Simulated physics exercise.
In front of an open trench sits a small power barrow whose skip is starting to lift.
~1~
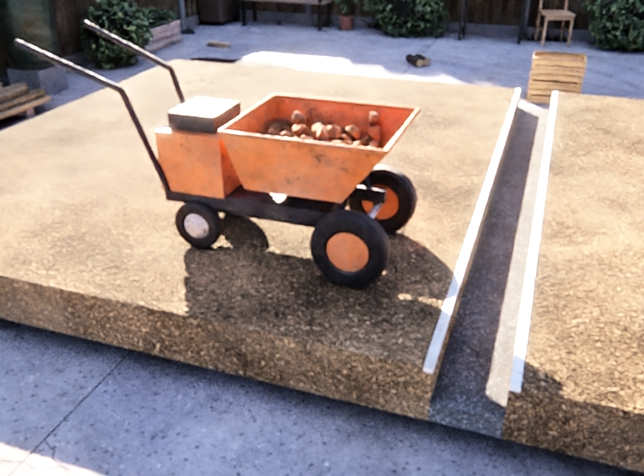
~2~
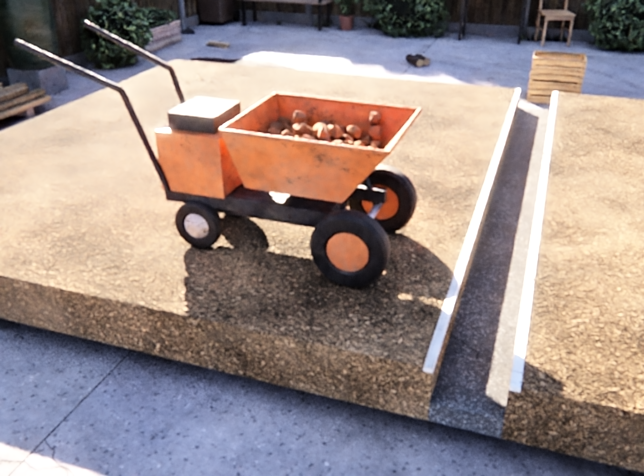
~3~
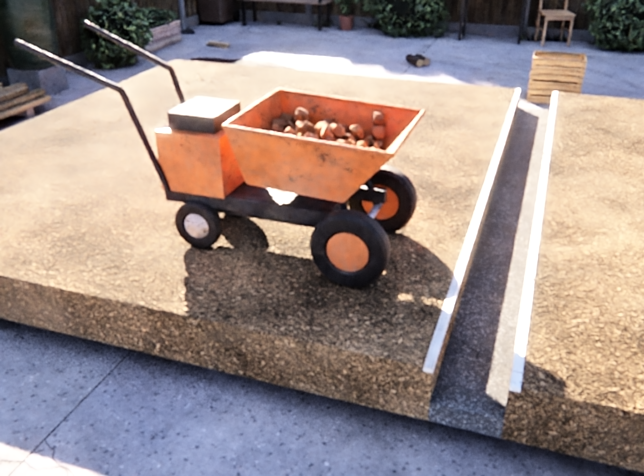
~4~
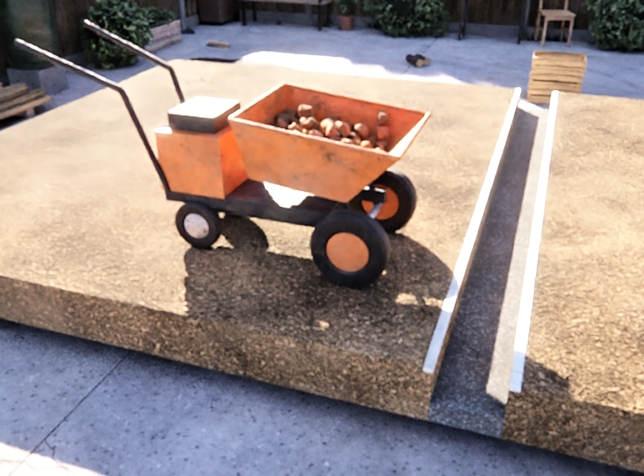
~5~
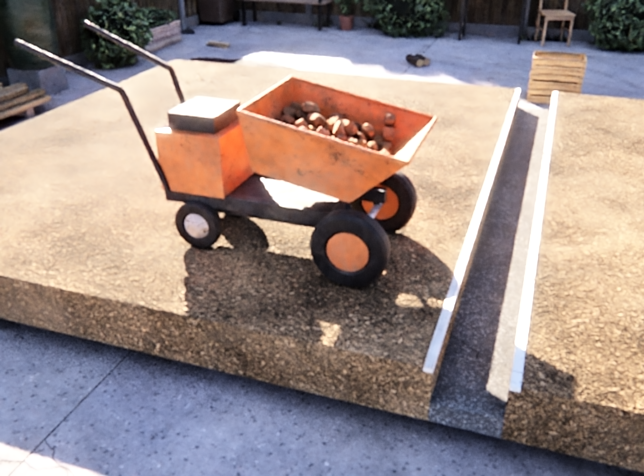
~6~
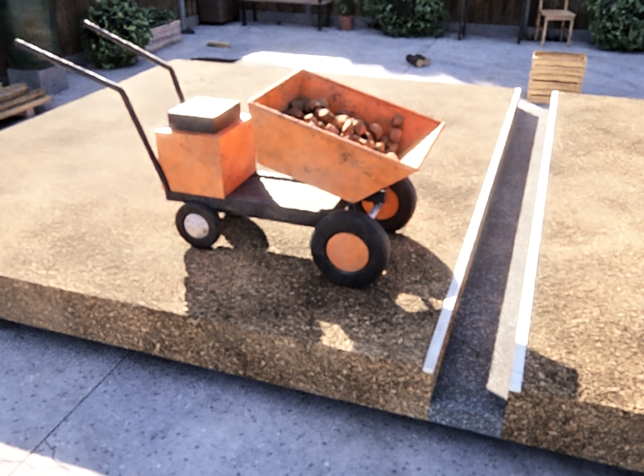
The footage shows a small orange power barrow with brown clods in its skip, standing on a raised brown surface left of an open trench. The skip starts level, then gradually tilts forward to the right while the wheels stay still.
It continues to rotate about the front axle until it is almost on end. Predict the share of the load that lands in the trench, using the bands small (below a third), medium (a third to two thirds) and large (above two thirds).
Large.
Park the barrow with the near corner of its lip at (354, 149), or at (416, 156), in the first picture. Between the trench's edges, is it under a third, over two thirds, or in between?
At spot one the answer is above two thirds, and at spot two it is one to two thirds.
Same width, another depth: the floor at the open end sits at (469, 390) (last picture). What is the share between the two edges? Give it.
About 60 per cent.
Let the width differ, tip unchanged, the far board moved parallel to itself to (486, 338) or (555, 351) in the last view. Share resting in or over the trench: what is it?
Roughly 50 per cent, and 100 per cent.
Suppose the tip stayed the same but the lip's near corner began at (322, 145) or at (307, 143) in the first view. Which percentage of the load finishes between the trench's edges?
Close to 50 in a hundred, and close to 30 in a hundred.
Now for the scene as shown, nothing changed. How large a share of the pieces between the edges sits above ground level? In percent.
I'd say around 15 percent.
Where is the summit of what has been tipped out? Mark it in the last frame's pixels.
Top, approx.: (492, 280).
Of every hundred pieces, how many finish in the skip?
Close to 0 in a hundred.
Shortly afterwards, skip tipped steeply; the whole lot in the skip.
Next, skip tipped right over; the bulk in the skip; near a quarter in or heaped over the trench; only a few beyond it.
Some moments later, skip tipped right over; a little in the skip; the bulk in or heaped over the trench; a little beyond it.
In the end, skip tipped right over; all but a few in or heaped over the trench; a little beyond it.
